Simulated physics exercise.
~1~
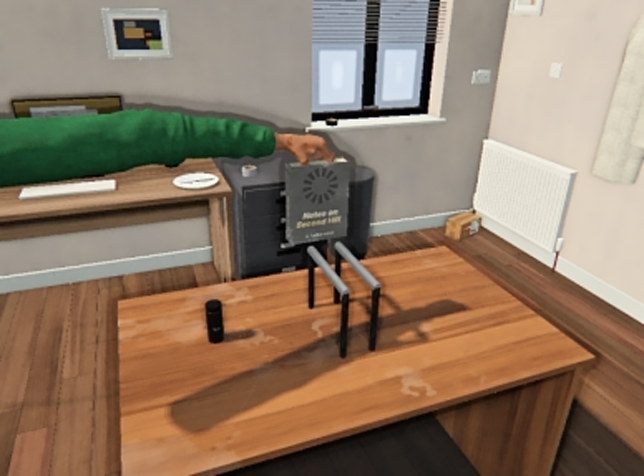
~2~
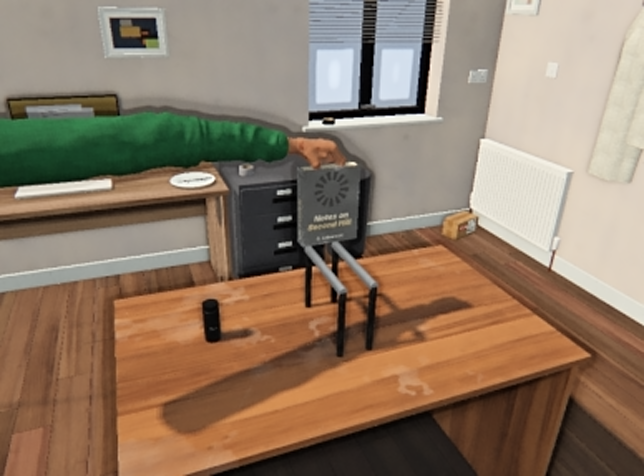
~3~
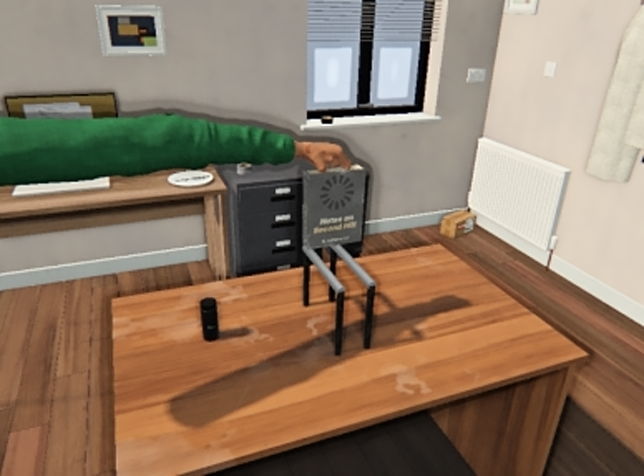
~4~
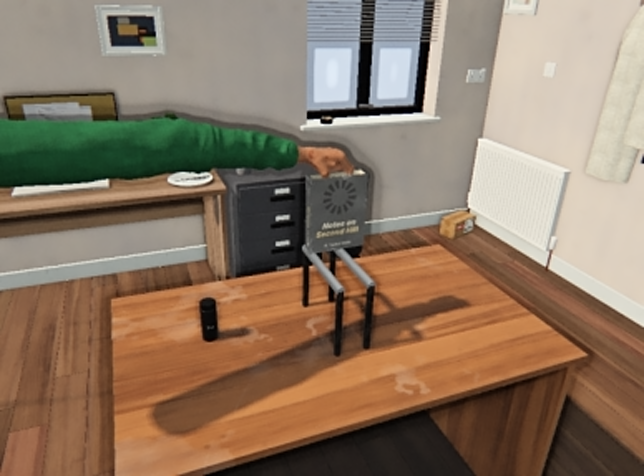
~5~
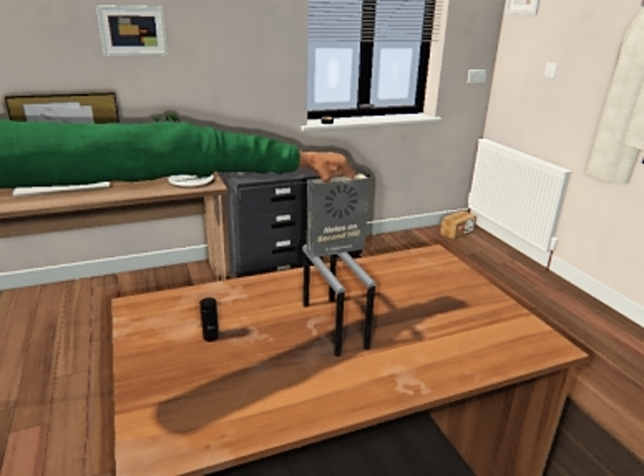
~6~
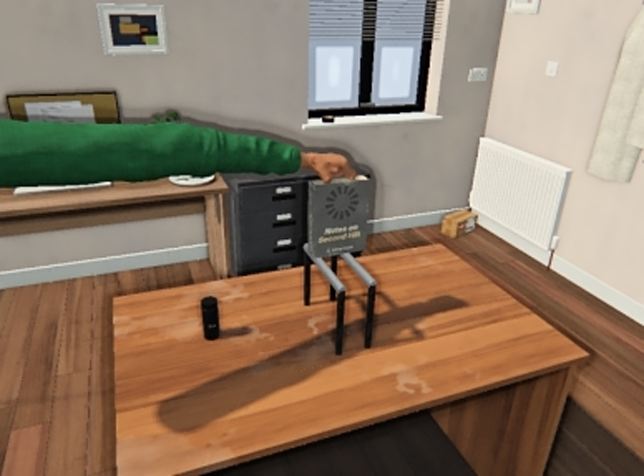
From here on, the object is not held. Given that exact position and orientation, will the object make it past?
No, basically it is held up top at the gap.
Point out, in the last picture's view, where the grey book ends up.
The object finishes roughly at pixel (338, 227).
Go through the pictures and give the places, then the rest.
Being brought over the gap; grey book (317, 201); black shaker (215, 322), in the first picture.
Being brought over the gap; grey book (328, 204); black shaker (212, 321), in the second picture.
Being brought over the gap; grey book (334, 207); black shaker (210, 320), in the third picture.
Being brought over the gap; grey book (336, 211); black shaker (209, 320), in the fourth picture.
Being brought over the gap; grey book (337, 216); black shaker (210, 320), in the fifth picture.
Held still over the gap; grey book (338, 217); black shaker (211, 319), in the sixth picture.
Then, 0.20 s later than the last frame, grey book moved a little near (338, 227).
Then, 0.70 s later than the last frame, grey book resting near (338, 227).
When it is over, both as before. End places, in pixels of the last picture, grey book near (338, 227). The book lodges.
